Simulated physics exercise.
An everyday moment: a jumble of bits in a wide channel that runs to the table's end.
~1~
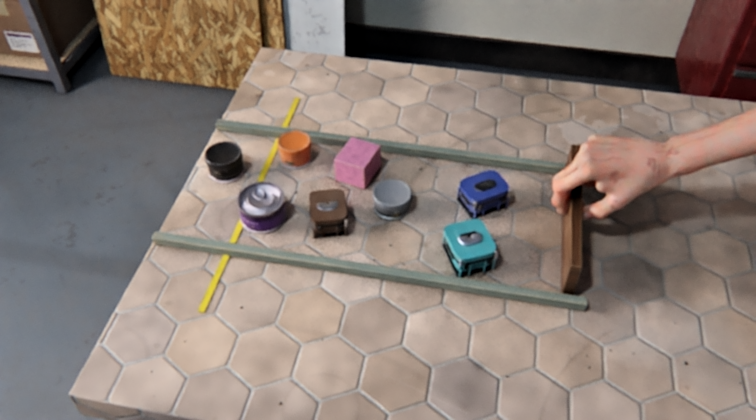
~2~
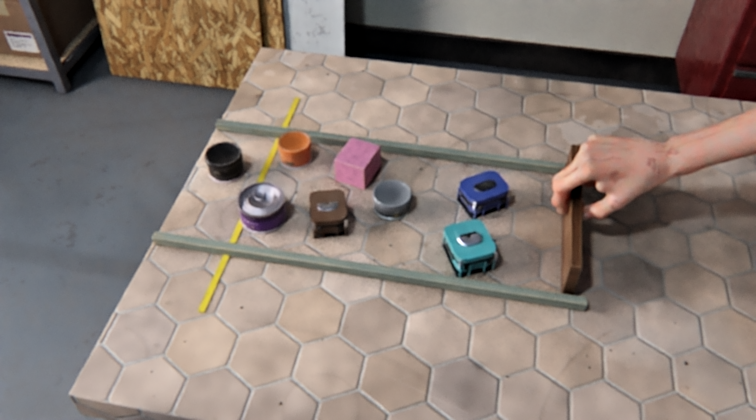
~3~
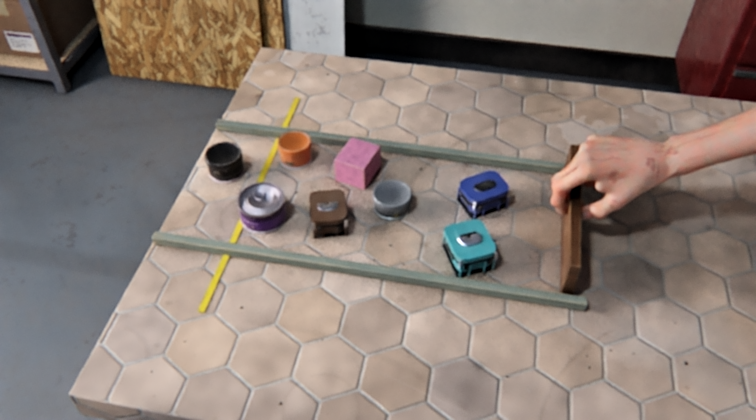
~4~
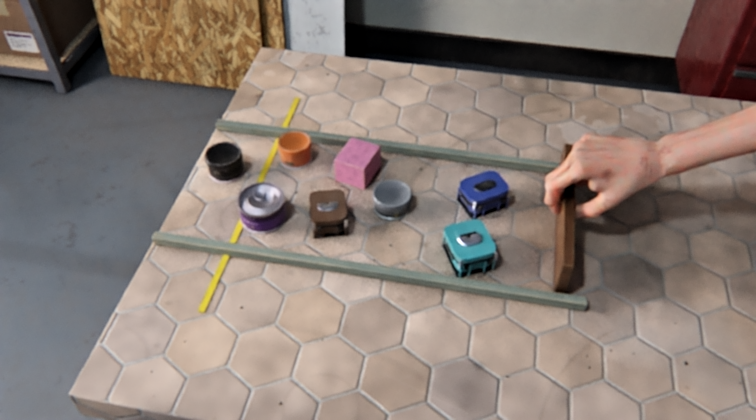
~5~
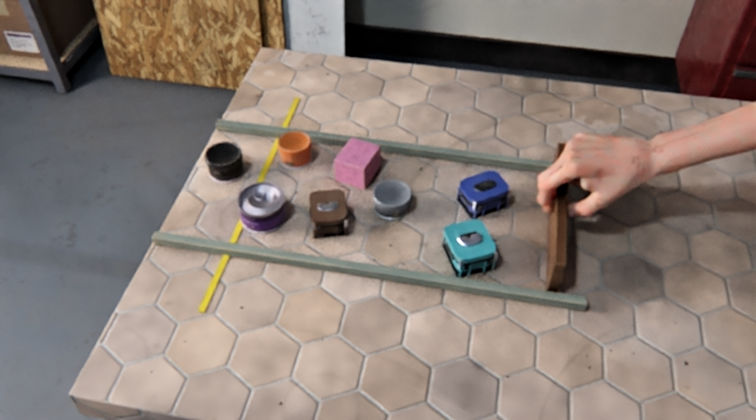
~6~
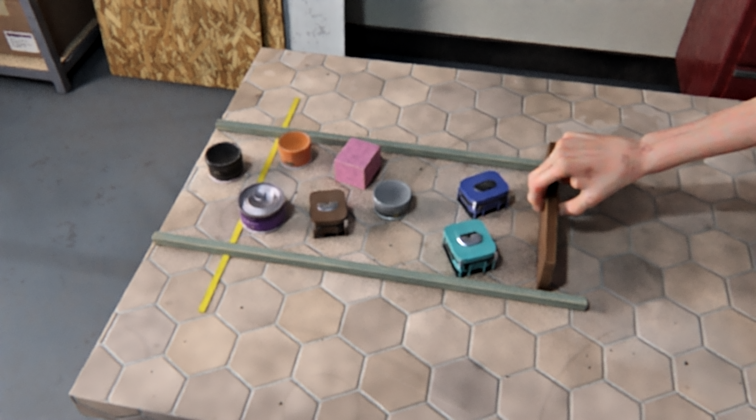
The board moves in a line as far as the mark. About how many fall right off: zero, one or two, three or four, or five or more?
Outcome: The number that fall off is one or two.
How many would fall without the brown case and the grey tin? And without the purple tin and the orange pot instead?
0 in the first case, 0 in the second.
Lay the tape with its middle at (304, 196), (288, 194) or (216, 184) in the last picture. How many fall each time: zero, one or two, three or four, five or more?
One after another: None; none; at least five.
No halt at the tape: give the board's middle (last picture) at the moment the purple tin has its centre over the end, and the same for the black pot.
Its middle is around (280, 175) and around (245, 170).
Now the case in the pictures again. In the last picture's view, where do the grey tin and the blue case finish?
About (205, 182), and the other about (245, 159).
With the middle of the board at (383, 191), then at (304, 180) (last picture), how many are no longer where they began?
The counts are 5 and 7.
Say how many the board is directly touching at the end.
In contact: 3.
Early on, none off yet; black pot at rest near (225, 163); purple tin at rest near (262, 208); orange pot at rest near (295, 150).
Finally, the number that fall off is one or two; lost, purple tin.
